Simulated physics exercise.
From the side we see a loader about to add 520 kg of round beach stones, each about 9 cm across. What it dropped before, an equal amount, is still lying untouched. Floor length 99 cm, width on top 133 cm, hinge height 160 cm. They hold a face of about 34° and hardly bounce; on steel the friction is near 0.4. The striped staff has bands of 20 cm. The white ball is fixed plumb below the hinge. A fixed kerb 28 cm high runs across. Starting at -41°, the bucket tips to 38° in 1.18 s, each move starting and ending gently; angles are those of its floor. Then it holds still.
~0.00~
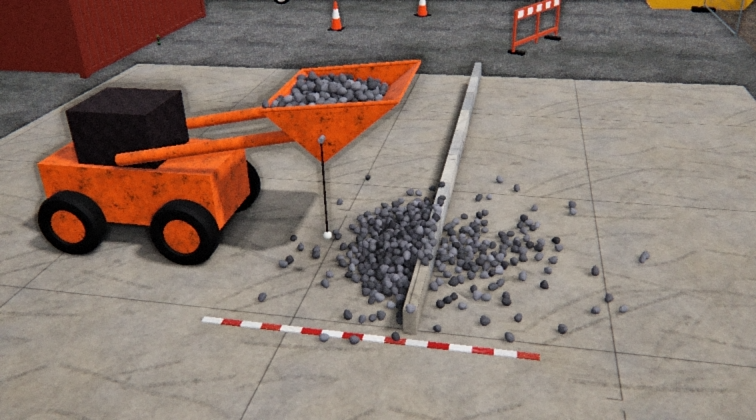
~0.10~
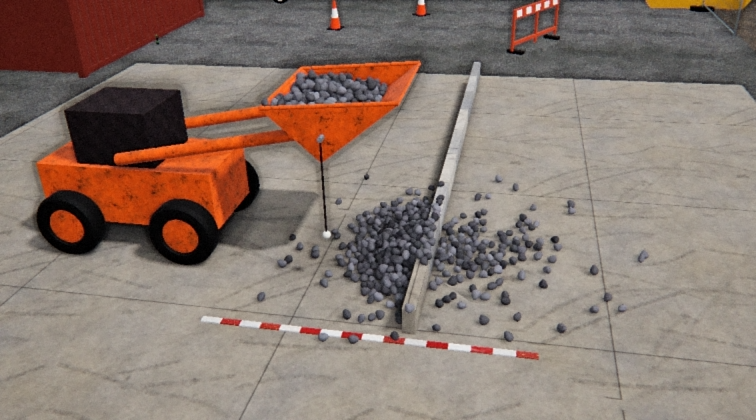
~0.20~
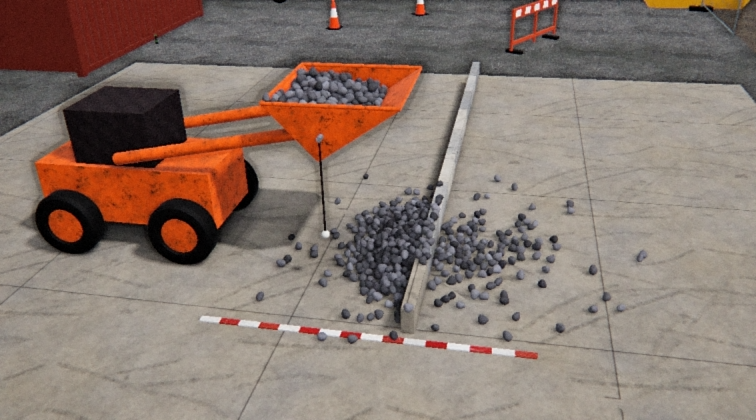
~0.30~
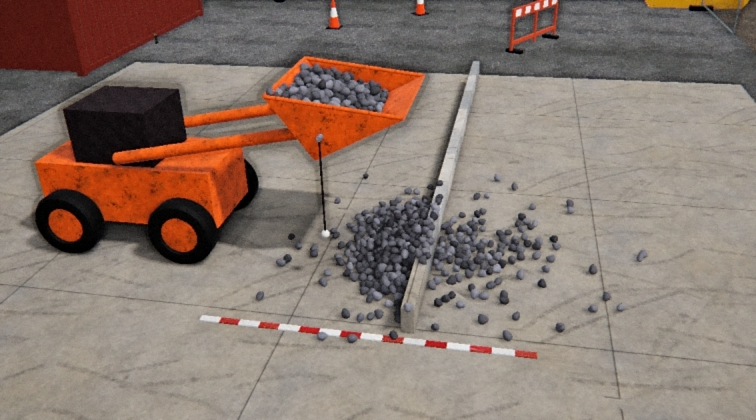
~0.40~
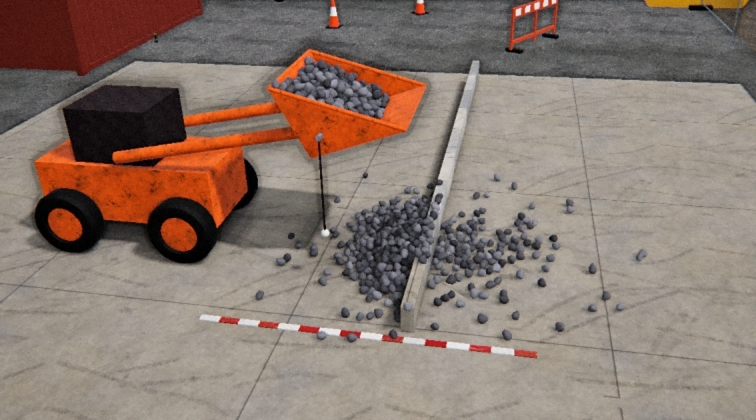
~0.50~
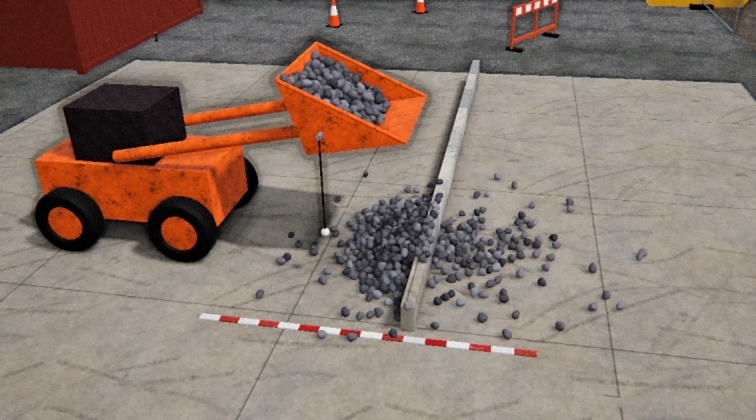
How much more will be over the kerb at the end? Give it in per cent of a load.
Roughly 72 per cent of a load more.
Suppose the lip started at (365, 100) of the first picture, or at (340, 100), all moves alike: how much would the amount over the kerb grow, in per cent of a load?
About 25 and 5 per cent.
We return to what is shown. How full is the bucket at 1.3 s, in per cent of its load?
It holds some 60 per cent.
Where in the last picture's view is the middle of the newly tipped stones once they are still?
Around (466, 248).
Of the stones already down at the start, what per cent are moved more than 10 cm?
Roughly 20 per cent of them.
After 0.9 s the floor is at 25°; in per cent of one load, 100 in the bucket, 76 on this side of the kerb, 25 over the kerb; the foremost stones are at (603, 259).
After 1.3 s the floor is at 38°; in per cent of one load, 59 in the bucket, 115 on this side of the kerb, 27 over the kerb; the foremost stones are at (603, 259).
After 1.6 s the floor is at 38°; in per cent of one load, 13 in the bucket, 121 on this side of the kerb, 67 over the kerb; the foremost stones are at (603, 259).
After 4.5 s the floor is at 38°; in per cent of one load, 0 in the bucket, 103 on this side of the kerb, 97 over the kerb; the foremost stones are at (644, 264). Net gain over the kerb, 72.
